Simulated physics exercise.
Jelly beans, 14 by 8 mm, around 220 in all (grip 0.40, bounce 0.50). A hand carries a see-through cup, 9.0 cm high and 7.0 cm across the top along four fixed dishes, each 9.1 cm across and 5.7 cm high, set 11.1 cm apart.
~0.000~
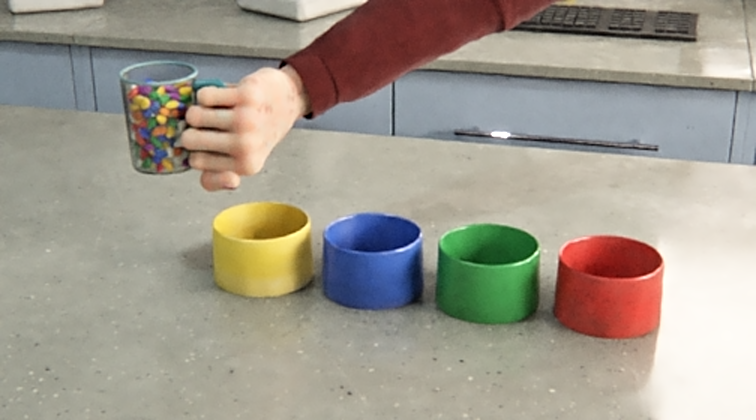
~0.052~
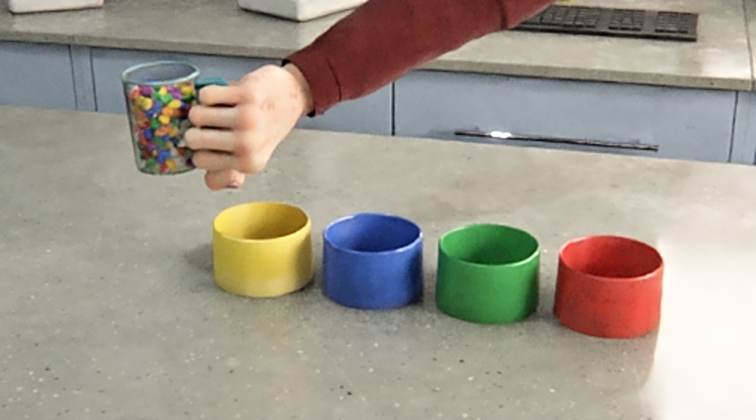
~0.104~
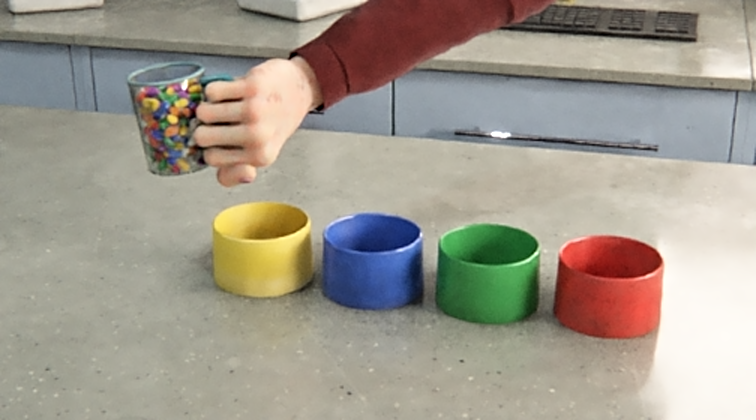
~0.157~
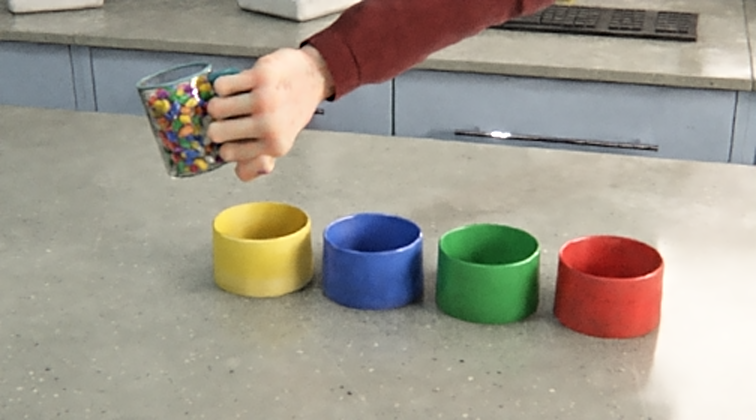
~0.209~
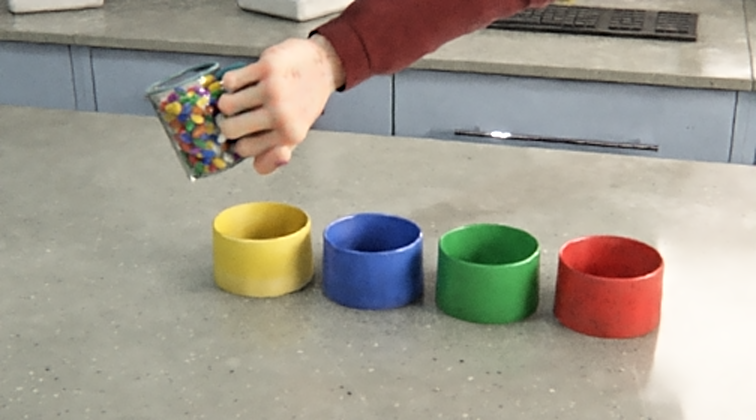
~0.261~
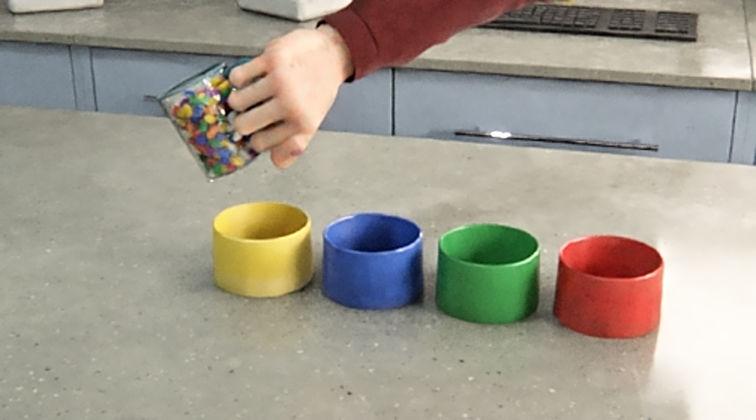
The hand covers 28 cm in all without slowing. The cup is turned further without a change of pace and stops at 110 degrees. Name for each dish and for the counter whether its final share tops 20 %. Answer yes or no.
Red no, blue yes, green no, yellow no, counter no.
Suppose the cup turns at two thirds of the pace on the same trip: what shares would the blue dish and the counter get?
Blue 100; counter 0.
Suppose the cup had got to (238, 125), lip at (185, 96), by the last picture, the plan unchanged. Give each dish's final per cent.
Red 0, blue 100, green 0, yellow 0.
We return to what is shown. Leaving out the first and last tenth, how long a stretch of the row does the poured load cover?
Roughly 6 cm.
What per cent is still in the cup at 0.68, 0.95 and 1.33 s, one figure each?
In turn: 100, 75, 30.
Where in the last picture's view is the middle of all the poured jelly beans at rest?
Around (373, 264).
After 0.68 s, tilt 85 degrees; cup holds 100 %.
After 0.95 s, tilt 110 degrees; cup holds 75 %, blue 10 %.
After 1.33 s, tilt 110 degrees; cup holds 30 %, blue 60 %.
At rest (2.5 s), red 0 %, blue 90 %, green 0 %, yellow 0 %, counter 5 %.
